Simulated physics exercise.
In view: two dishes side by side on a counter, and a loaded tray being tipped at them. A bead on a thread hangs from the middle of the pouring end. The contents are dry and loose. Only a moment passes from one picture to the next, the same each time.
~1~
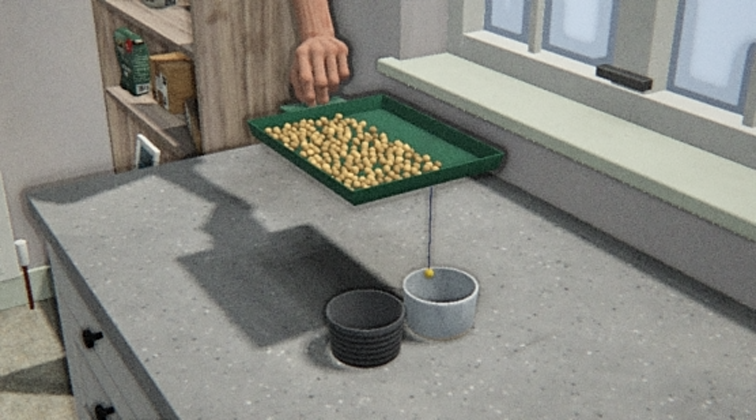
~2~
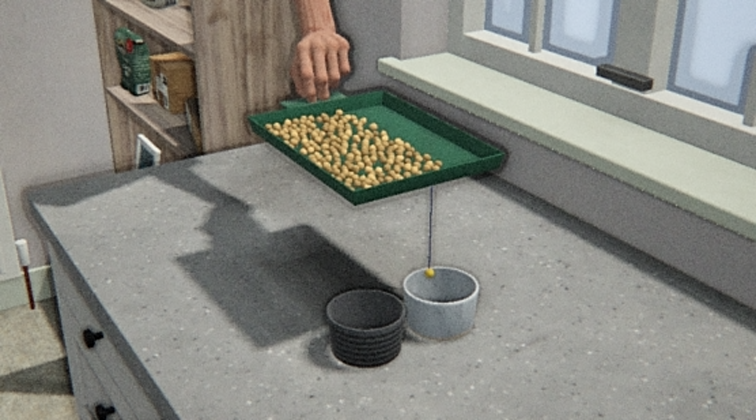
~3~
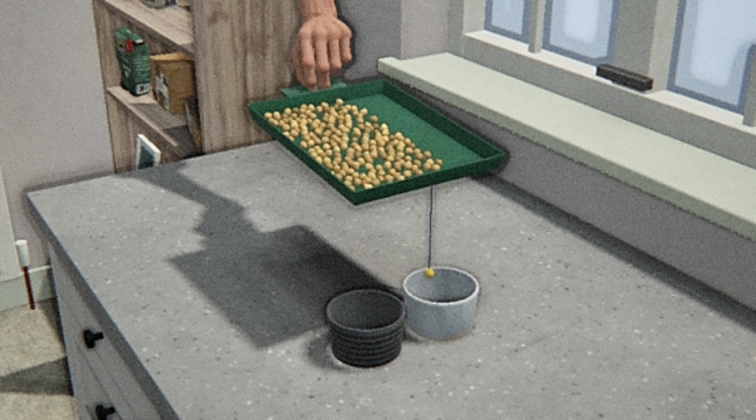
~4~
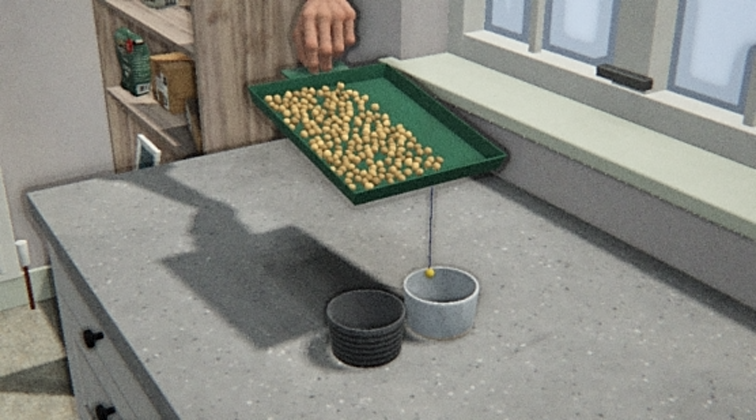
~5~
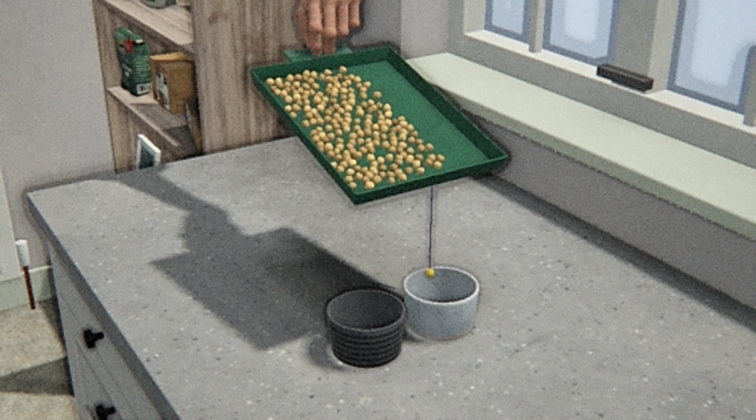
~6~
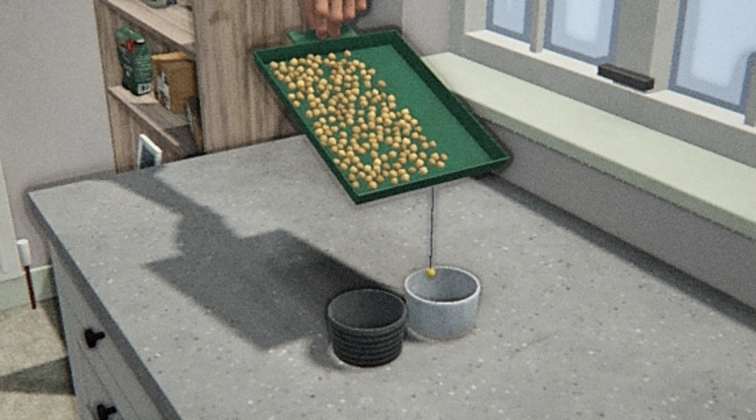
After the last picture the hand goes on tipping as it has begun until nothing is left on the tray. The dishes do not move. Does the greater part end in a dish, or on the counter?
Together they catch under half.
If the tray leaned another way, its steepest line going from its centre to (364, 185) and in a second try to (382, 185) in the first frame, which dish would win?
First the left one, then the left dish.
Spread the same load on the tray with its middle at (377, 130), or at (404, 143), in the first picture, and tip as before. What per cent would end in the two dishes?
About 10 and 10 per cent.
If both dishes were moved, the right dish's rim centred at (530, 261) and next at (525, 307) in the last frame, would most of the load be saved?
One: The smaller part. Two: Under half.
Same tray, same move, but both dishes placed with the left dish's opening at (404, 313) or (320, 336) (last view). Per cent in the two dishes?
Roughly 60 per cent, and 20 per cent.
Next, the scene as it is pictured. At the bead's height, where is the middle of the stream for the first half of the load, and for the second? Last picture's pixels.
Early half (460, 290), late half (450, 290).
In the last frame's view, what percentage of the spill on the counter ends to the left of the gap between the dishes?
About 10 per cent.
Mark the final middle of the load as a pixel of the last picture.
At about (479, 356).
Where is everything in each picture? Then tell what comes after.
In the first frame, corners of the pouring end near (354, 189) and (499, 153), level; middle of the load near (344, 149), dried chickpeas; left dish near (386, 344); right dish near (462, 317); bead on its thread near (429, 273).
In the second frame, corners of the pouring end near (355, 189) and (499, 153), level; middle of the load near (345, 147).
In the third frame, corners of the pouring end near (356, 189) and (500, 153), tipped barely, level across its low end; middle of the load near (345, 140).
In the fourth frame, corners of the pouring end near (357, 190) and (501, 154), tipped a little, level across its low end; middle of the load near (346, 131).
In the fifth frame, corners of the pouring end near (358, 191) and (502, 155), tipped clearly, level across its low end; middle of the load near (348, 121).
In the sixth frame, corners of the pouring end near (360, 192) and (504, 156), tipped clearly, level across its low end; middle of the load near (351, 113); left dish near (388, 344); right dish near (464, 317).
Shortly afterwards, tray tipped steeply; all but a few on the tray; a little in the air.
Next, tray tipped past a quarter turn; near half on the tray; only a few in the left dish; only a few in the right dish; near a quarter outside both; near a quarter in the air.
Some moments later, tray tipped past a quarter turn; a little in the left dish; a little in the right dish; the bulk outside both.
In the end, tray tipped past a quarter turn; a little in the left dish; a little in the right dish; the bulk outside both.
